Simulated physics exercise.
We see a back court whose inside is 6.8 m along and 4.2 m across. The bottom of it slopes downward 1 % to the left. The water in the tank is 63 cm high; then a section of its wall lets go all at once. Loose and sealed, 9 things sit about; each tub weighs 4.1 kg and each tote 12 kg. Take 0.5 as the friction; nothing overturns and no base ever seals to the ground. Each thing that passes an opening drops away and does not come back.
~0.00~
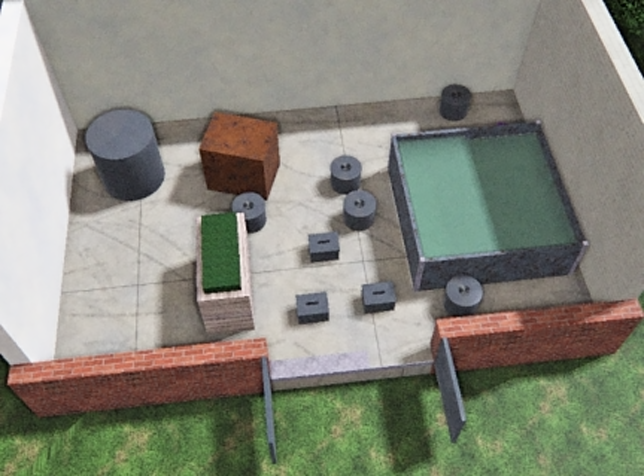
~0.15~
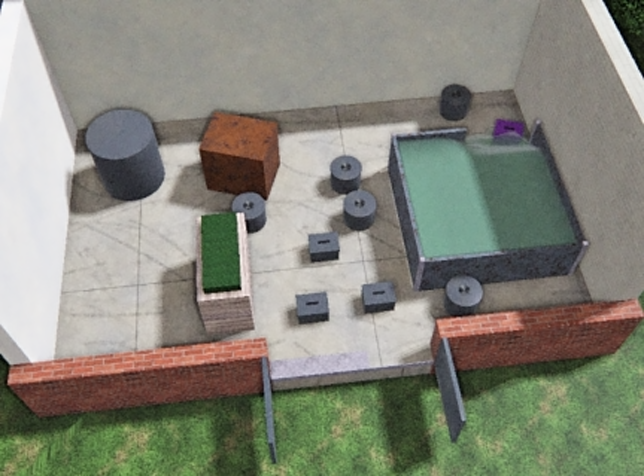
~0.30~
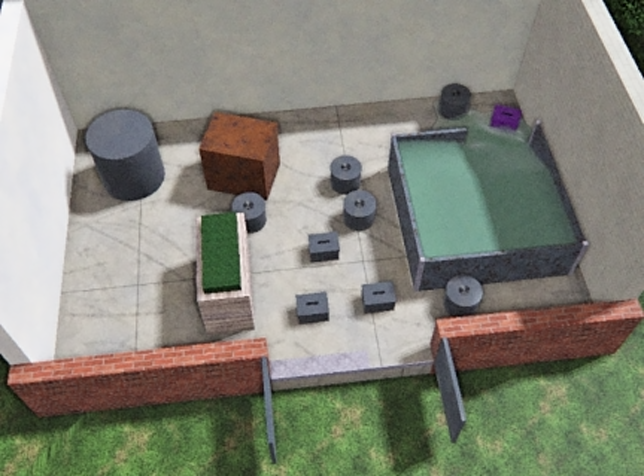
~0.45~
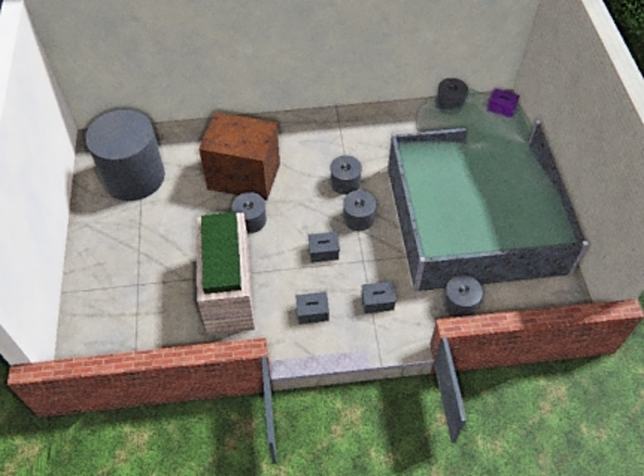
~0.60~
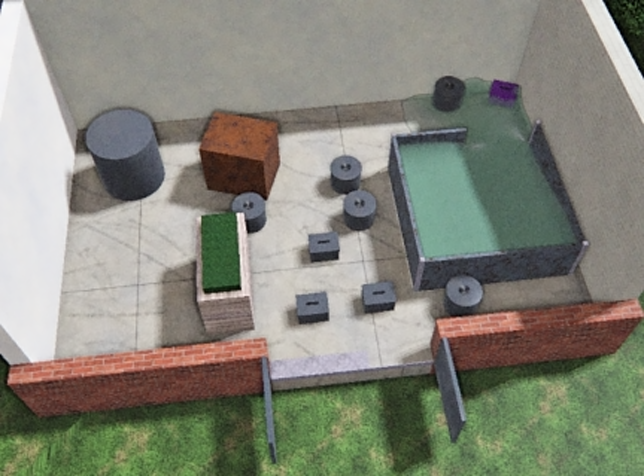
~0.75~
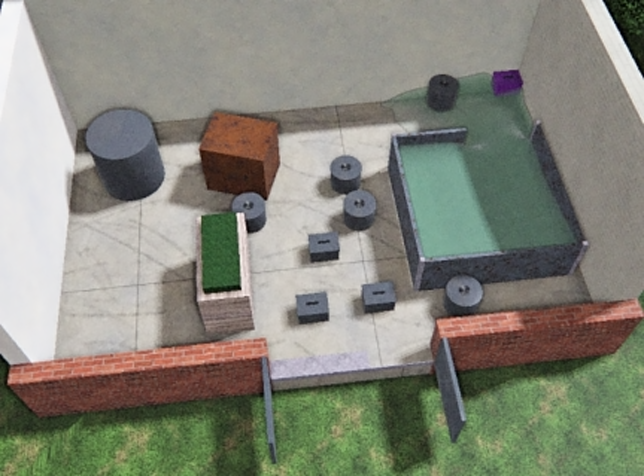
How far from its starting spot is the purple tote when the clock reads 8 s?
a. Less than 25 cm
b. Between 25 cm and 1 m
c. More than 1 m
Answer: C.
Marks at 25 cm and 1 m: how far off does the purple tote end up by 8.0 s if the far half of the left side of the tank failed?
So the purple tote keeps its position.
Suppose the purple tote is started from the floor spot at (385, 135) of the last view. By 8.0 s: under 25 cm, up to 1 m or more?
It goes a long way.
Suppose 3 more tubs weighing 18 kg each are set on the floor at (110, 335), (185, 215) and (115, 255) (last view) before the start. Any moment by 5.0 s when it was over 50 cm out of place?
First inside the limit, then inside the limit, then inside the limit.
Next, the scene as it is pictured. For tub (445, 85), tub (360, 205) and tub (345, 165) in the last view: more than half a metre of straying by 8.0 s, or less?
Well, going one by one, it's too far, not that far and too far.
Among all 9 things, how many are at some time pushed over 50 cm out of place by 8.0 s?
I make it 5.
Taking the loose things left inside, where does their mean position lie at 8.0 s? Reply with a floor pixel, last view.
The centre is close to (285, 291).
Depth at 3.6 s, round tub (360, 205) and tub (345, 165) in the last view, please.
Around 2 cm and 5 cm.
After 1.6 s the purple tote is near (484, 72), 0.9 m from its start, afloat; 0 of 9 are out; 1 afloat.
After 3.6 s the purple tote is near (204, 125), 4.5 m from its start, afloat; 0 of 9 are out; 3 afloat.
After 5.6 s the purple tote is near (88, 236), 6.2 m from its start, aground; 1 of 9 are out; 2 afloat.
After 8.0 s the purple tote is near (80, 326), 6.6 m from its start, afloat; 3 of 9 are out; 3 afloat.
